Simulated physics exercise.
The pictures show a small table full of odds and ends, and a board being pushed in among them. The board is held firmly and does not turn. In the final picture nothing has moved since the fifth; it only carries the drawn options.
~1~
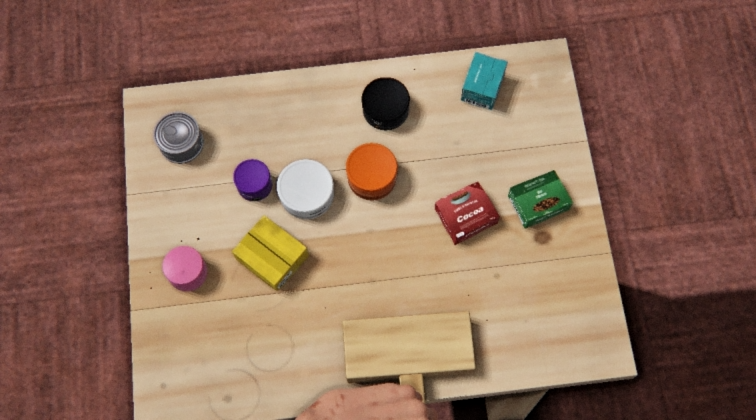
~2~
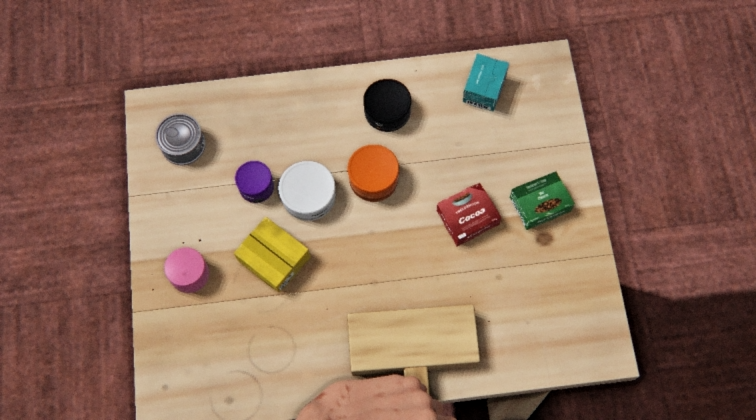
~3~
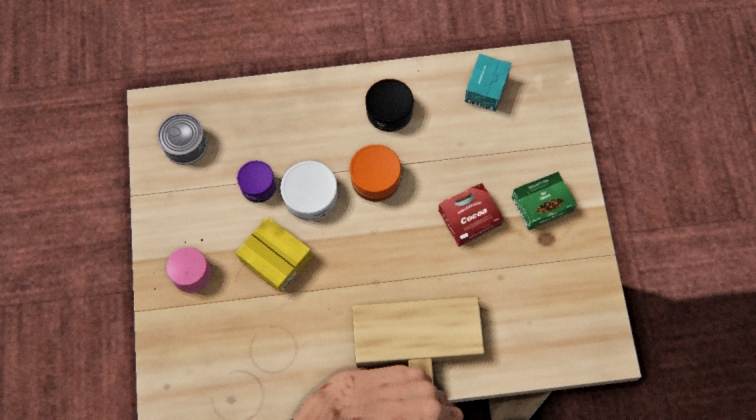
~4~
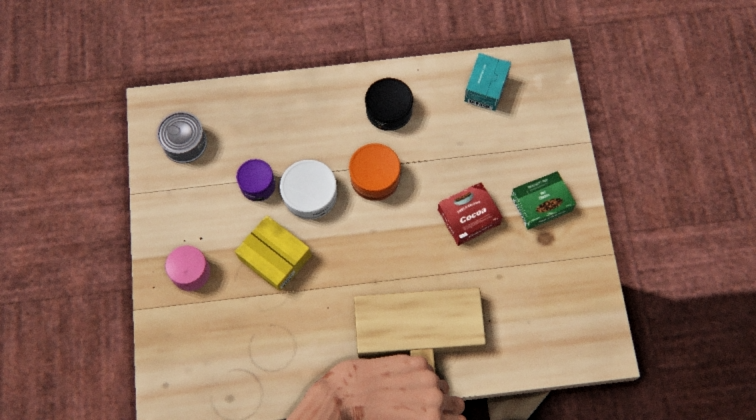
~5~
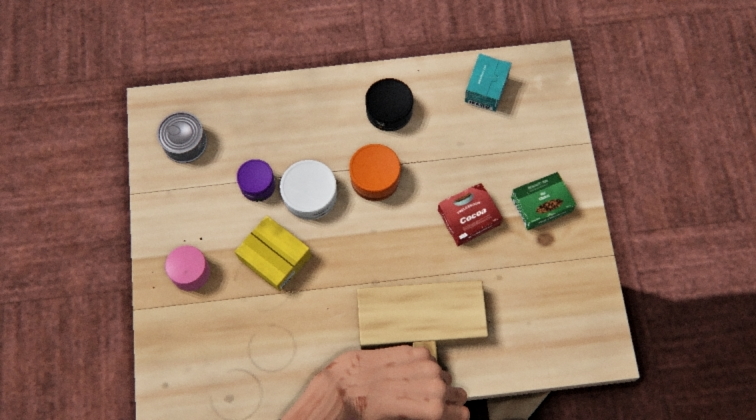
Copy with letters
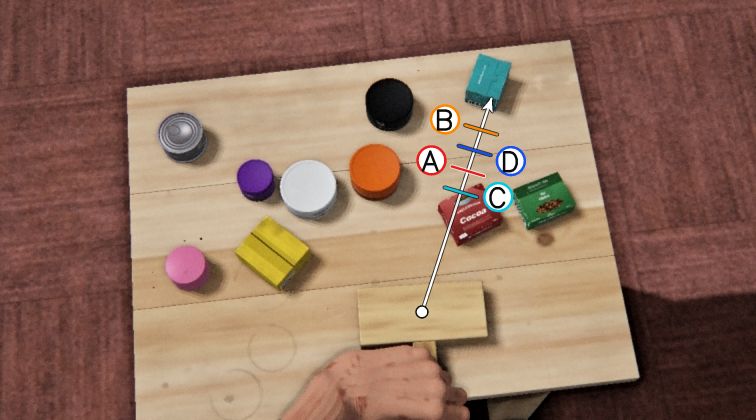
On a small wooden table scattered with colourful round tins, jars, boxes and packets, a hand at the near edge gripped a wooden board and nudged it slightly right, then slowly inched it forward.
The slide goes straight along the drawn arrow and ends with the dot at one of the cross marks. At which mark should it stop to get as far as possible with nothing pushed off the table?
Up to mark B.
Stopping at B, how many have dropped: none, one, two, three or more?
The count is none.
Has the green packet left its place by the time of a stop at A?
Yes.
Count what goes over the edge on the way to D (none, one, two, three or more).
By then, none.
On the marked copy, A at (468, 171); B at (481, 130); C at (461, 192); D at (474, 150); the arrow from (422, 312) to (492, 98); the white dot at (422, 312).
With B. Early on, board (444, 247); red box (471, 198); turquoise packet (487, 83).
Further on, board (465, 183); green packet (553, 198); red box (480, 138).
At the end, board (480, 135); turquoise packet (486, 51); green packet (560, 195); nothing has fallen.
As for the rest, A is safe but short; C is safe but short; D is safe but short.
